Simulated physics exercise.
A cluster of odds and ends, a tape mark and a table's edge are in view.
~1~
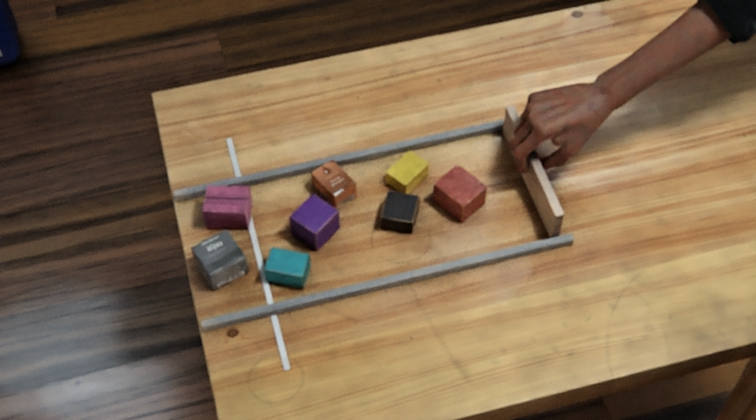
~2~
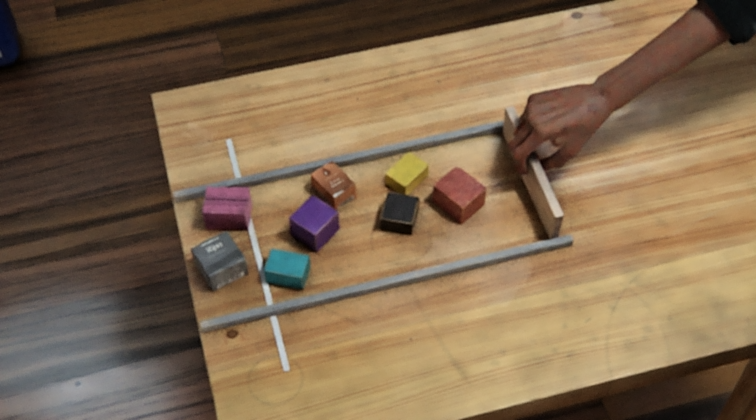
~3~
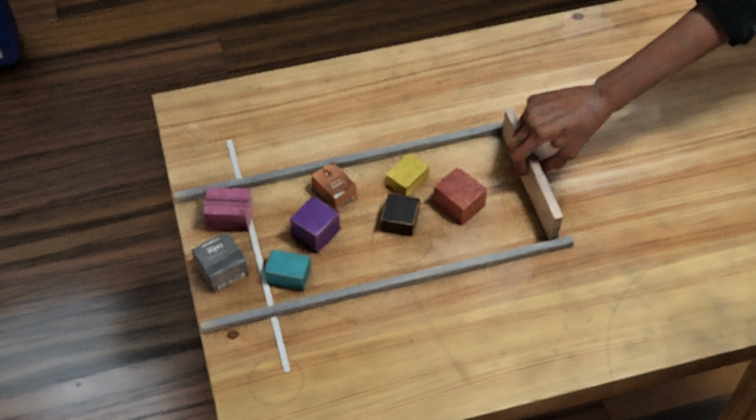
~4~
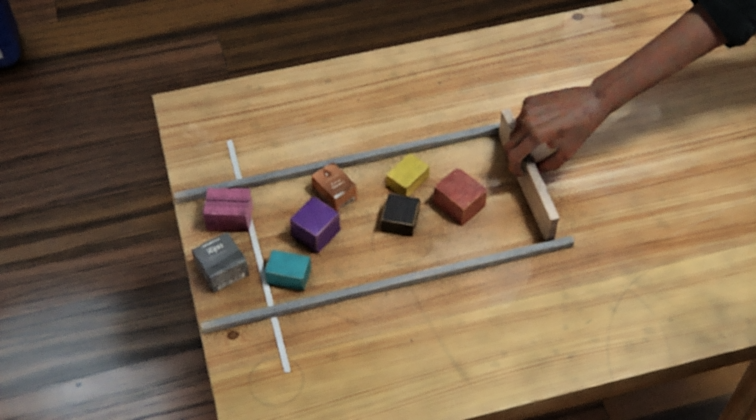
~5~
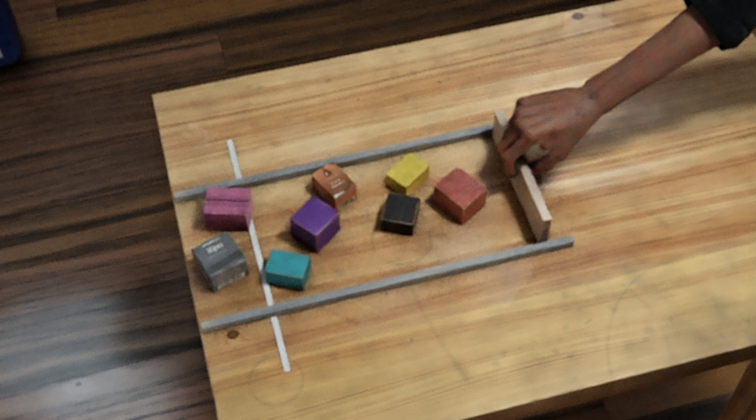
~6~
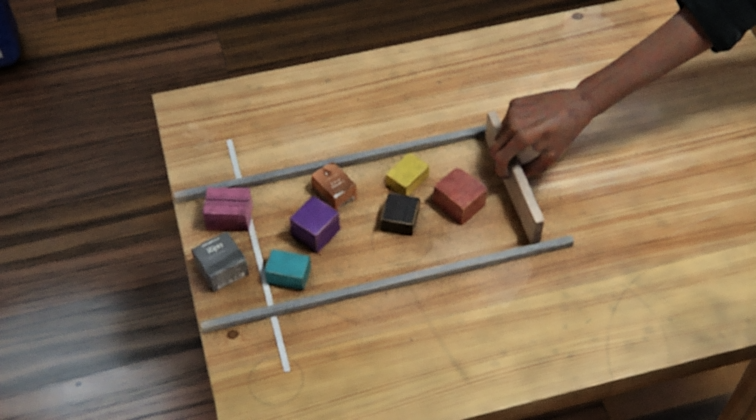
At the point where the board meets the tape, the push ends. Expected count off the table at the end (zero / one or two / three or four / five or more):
Most likely the drop count will come to three or four.
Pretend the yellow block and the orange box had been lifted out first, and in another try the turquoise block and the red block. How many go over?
2, then 2.
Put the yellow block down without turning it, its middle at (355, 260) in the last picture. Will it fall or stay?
That yellow block is safe.
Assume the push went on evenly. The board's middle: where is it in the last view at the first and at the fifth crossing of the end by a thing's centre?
First around (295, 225), then around (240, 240).
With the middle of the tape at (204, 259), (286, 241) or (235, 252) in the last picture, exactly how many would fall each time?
Try 1: 5; try 2: 1; try 3: 5.
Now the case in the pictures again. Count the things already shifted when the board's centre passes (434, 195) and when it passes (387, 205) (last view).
That gives 3 for the first and 5 for the second.
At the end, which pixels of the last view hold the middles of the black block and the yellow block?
The one named first is at (205, 261), the next at (227, 205).
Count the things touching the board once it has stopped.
At rest, 3 are in contact.
Early on, none off yet; grey box at rest near (220, 262); pink box at rest near (228, 209); turquoise block at rest near (288, 269).
A while later, none off yet; grey box travelled about its own width near (192, 273); pink box travelled a little near (202, 210); turquoise block at rest near (285, 274).
Finally, the number that fall off is three or four; lost, purple block, pink box and grey box.
